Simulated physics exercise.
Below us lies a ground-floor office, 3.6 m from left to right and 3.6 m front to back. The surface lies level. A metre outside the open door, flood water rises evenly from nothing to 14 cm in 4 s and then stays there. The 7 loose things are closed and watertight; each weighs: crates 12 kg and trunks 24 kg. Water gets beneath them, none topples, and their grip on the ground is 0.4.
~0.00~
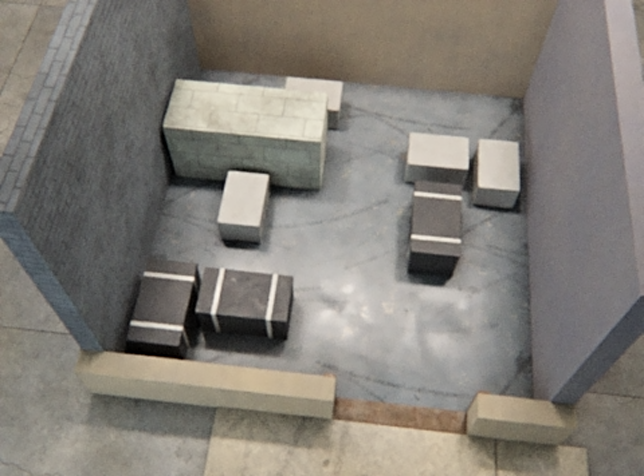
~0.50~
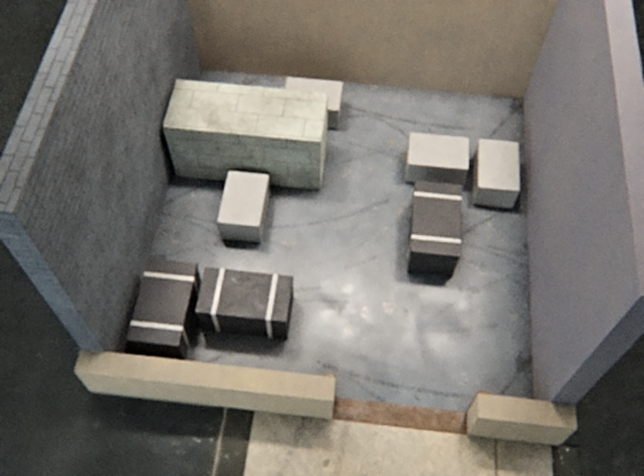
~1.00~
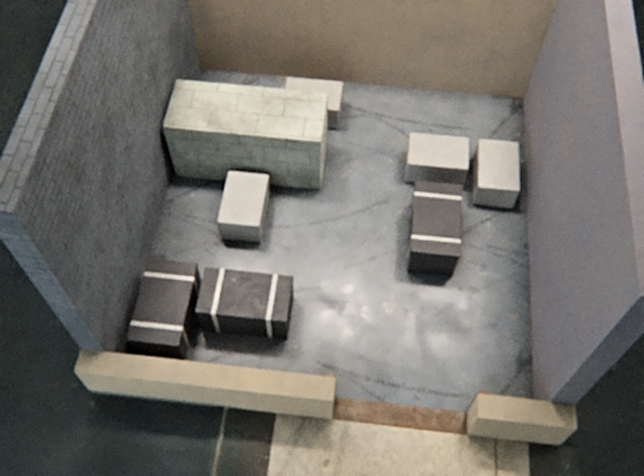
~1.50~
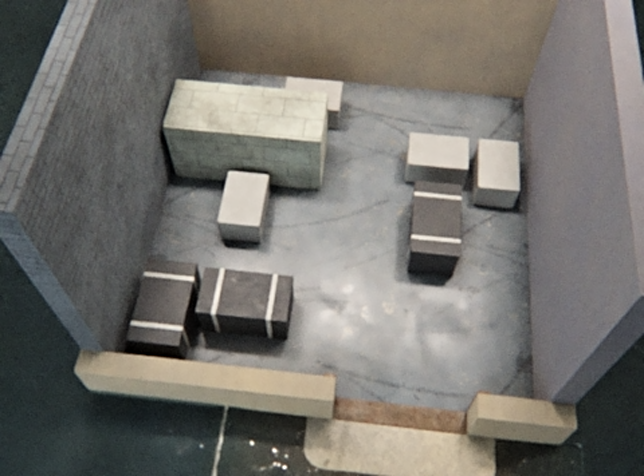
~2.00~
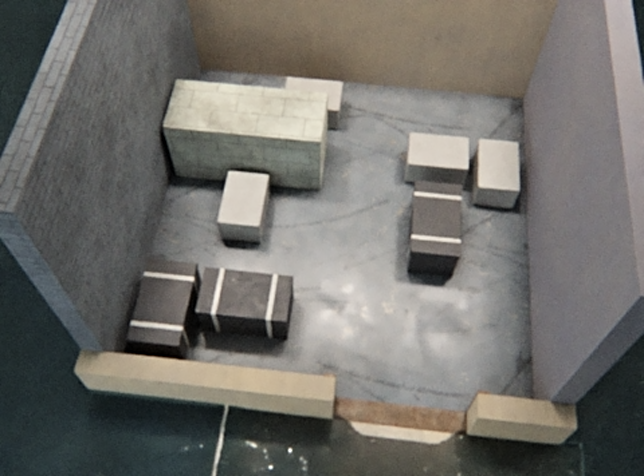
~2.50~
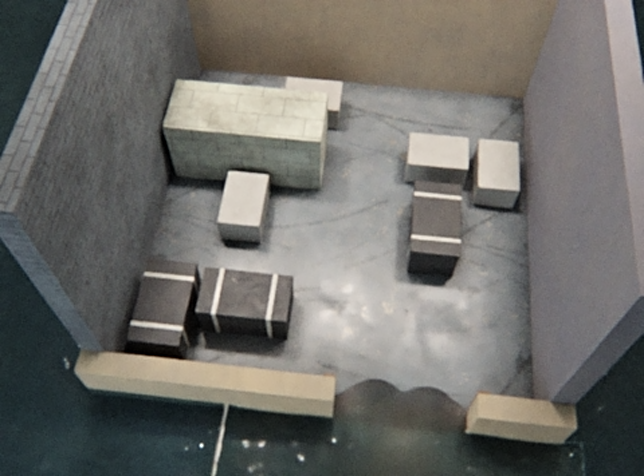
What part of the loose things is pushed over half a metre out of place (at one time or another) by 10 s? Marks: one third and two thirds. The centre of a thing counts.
It is not even a third.
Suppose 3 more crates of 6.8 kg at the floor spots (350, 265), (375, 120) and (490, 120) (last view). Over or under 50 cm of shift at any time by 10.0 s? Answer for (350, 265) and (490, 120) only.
In that order: More, less.
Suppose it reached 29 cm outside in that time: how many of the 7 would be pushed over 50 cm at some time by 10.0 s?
Then 6.
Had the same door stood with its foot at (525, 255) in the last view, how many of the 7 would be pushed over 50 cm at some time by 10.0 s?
In that case 1 of them.
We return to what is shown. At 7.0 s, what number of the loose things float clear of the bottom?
I count 0.
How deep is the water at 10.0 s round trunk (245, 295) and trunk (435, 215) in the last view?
Roughly 3 and 5 cm.
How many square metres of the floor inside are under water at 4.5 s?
Some 3.5 m2.
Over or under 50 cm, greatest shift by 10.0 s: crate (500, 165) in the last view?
Answer: More.
After 3.5 s 0 of 7 are over 50 cm from their spots; 0 afloat.
After 4.5 s 0 of 7 are over 50 cm from their spots; 0 afloat.
After 7.0 s 0 of 7 are over 50 cm from their spots; 0 afloat.
After 10.0 s 2 of 7 are over 50 cm from their spots, and 2 have been at some point; 3 afloat.
